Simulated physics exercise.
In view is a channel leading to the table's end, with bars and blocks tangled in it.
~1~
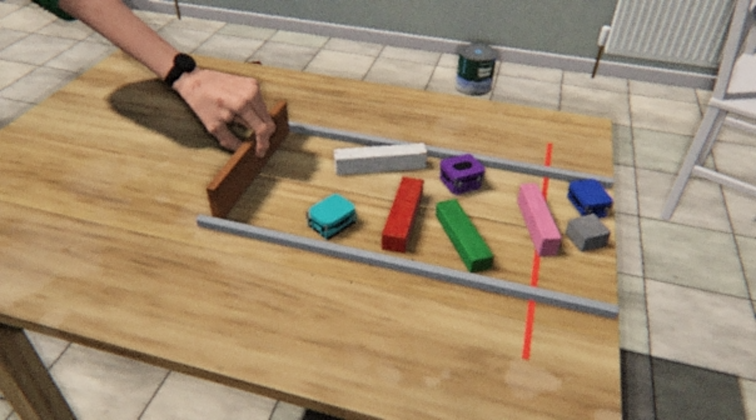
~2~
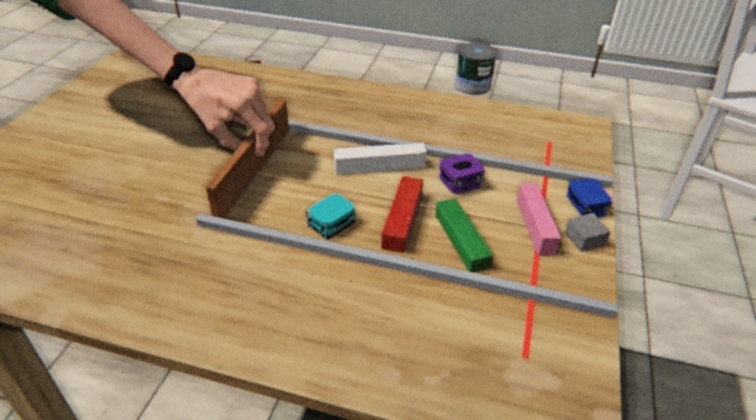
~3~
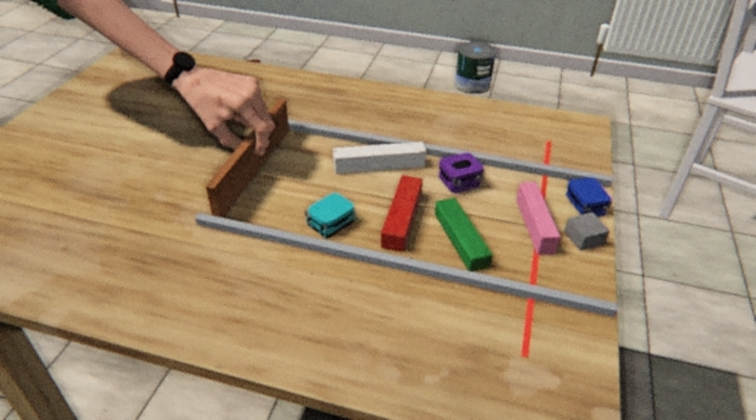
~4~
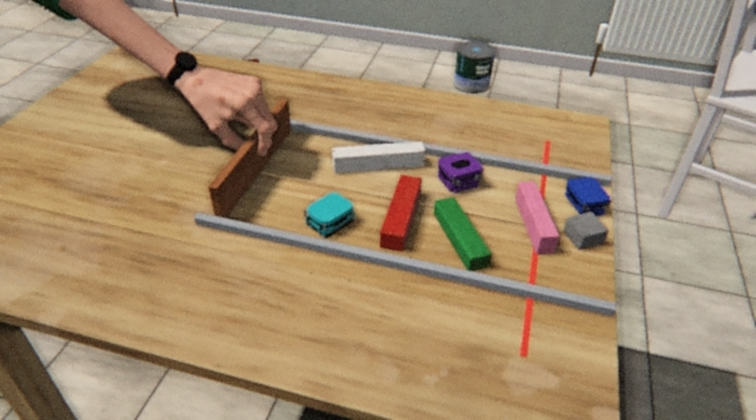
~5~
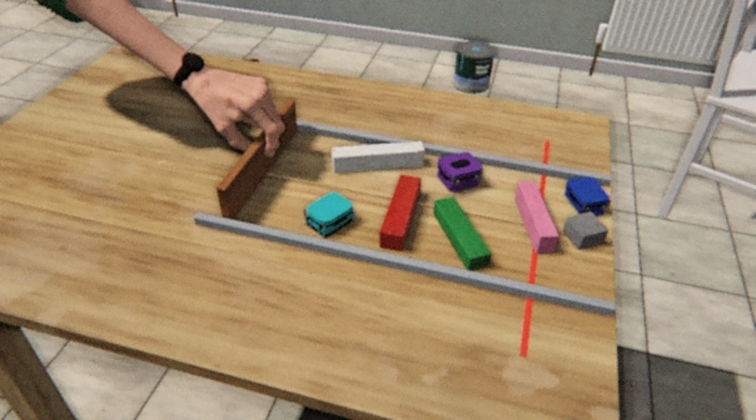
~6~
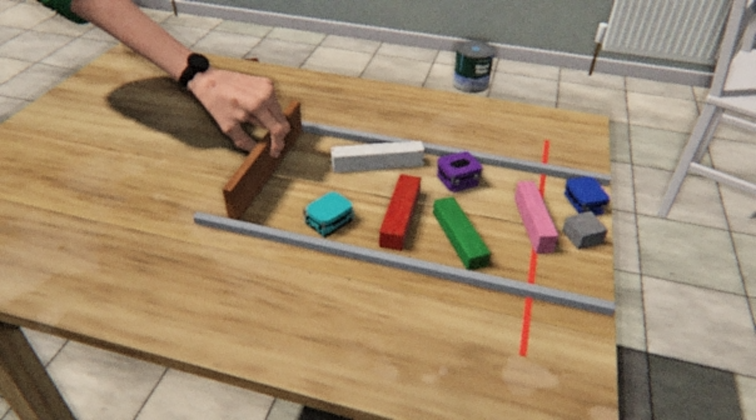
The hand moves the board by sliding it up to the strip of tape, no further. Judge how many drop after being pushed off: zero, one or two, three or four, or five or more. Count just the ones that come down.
Odds are the fallen group will hold three or four.
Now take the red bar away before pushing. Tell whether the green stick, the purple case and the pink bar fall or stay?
Well, the green stick is left in place, the purple case is left in place and the pink bar is left in place.
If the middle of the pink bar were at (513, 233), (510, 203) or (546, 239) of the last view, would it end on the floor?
Trying each place in order, it drops down, it drops down and it drops down.
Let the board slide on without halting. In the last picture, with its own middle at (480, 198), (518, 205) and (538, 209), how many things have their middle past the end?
The numbers are 0, 2 and 3.
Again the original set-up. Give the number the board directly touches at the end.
3.
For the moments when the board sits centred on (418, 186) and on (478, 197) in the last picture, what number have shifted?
At the first point the count is 5, at the second it's 7.
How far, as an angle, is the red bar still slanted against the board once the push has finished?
Out of line by around 35°.
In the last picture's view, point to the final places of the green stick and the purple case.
Green stick at (611, 255), purple case at (583, 210).
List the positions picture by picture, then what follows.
In the first frame, grey block (588, 233); blue case (588, 199); pink bar (538, 219); board (253, 157); tape (540, 229).
In the second frame, blue case (588, 199); purple case (461, 174).
In the third frame, pink bar (537, 217); red bar (403, 211).
In the fourth frame, grey block (586, 231); green stick (461, 232).
In the fifth frame, blue case (586, 198); turquoise case (330, 215).
In the sixth frame, grey block (585, 230); blue case (585, 197); pink bar (535, 216); board (267, 157); tape (538, 226).
Soon after, none off yet; grey block at rest near (585, 230); blue case at rest near (585, 197); pink bar at rest near (535, 216).
In the end, the number that fall off is three or four; gone, pink bar, blue case and grey block.
